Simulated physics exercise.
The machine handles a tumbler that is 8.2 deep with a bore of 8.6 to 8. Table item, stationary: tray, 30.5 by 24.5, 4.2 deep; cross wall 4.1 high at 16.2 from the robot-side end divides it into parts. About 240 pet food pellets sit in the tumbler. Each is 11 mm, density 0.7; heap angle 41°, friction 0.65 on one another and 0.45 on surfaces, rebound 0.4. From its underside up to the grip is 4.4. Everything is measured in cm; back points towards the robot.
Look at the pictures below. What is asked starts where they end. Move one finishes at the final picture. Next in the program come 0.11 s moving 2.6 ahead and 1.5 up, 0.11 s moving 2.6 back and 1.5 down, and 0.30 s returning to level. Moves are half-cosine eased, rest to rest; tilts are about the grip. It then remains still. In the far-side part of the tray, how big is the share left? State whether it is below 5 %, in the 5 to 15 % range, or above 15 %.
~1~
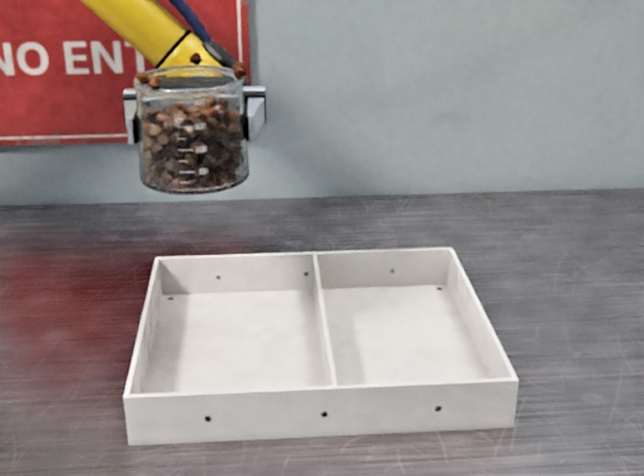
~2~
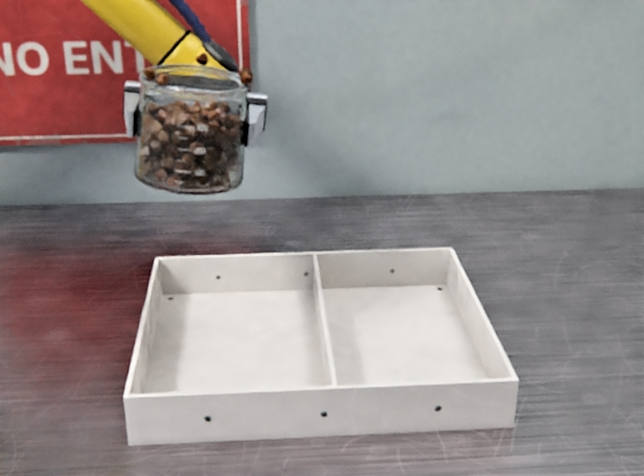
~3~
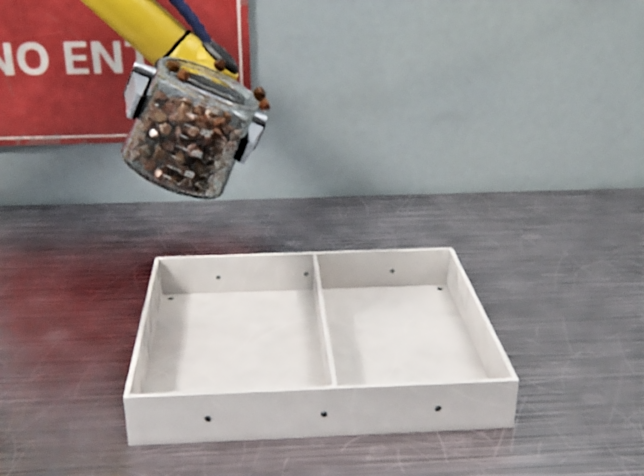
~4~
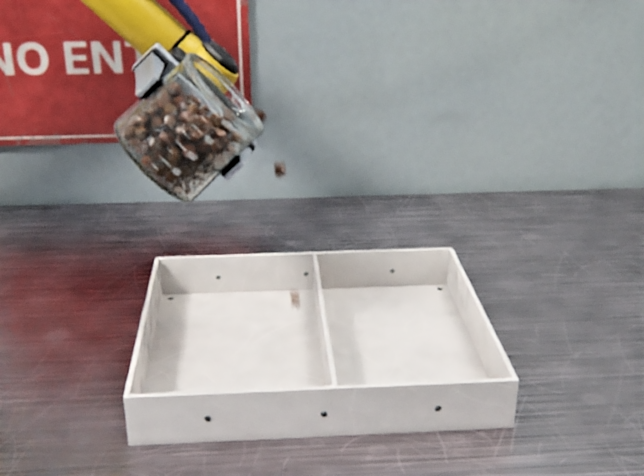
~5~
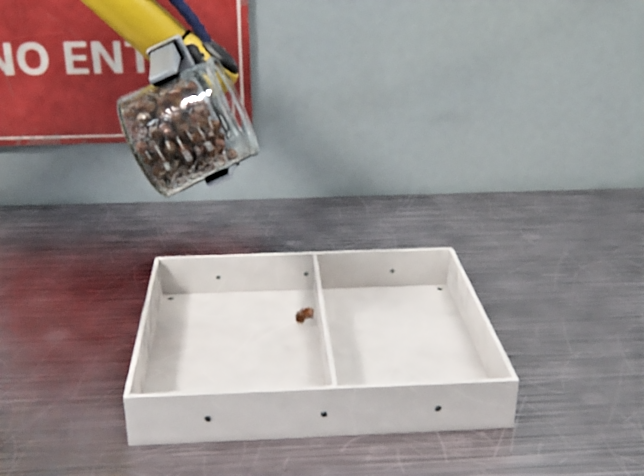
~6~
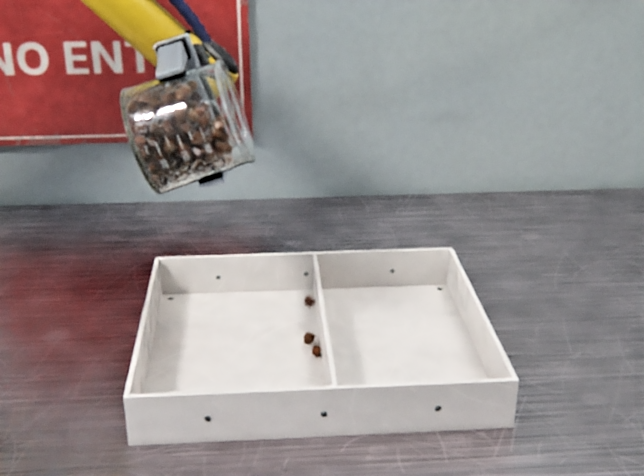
It is in the 5 to 15 % range.
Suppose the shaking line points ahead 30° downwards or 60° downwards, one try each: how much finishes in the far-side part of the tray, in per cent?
It comes to around 0 per cent on the first try and around 0 per cent on the second.
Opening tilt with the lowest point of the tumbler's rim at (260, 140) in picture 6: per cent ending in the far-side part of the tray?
Around 5 in a hundred.
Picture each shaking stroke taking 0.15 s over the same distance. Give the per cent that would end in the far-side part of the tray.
Roughly 0 percent then.
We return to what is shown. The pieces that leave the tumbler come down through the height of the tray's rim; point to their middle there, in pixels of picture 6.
I'd put it somewhere near (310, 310).
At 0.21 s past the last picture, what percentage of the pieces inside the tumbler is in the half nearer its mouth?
Roughly 55 per cent.
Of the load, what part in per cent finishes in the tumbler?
About 80 percent.
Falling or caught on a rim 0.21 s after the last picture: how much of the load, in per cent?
About 5 per cent.
Then, 0.21 s later, tilted 73° forward, highest piece 24 above the table; 224 in the tumbler, 3 in the robot-side part, 11 in flight or on a rim.
Then, 0.42 s later, tilted 20° forward, highest piece 26 above the table; 191 in the tumbler, 26 in the robot-side part, 17 in the far-side part, 4 in flight or on a rim.
Then, 0.72 s later, level, highest piece 25 above the table; 191 in the tumbler, 28 in the robot-side part, 19 in the far-side part.
Then, 1.77 s later, level, highest piece 25 above the table; 191 in the tumbler, 28 in the robot-side part, 19 in the far-side part.
At rest, 191 in the tumbler, 28 in the robot-side part, 19 in the far-side part. That is 8 % in the far-side part of the tray.
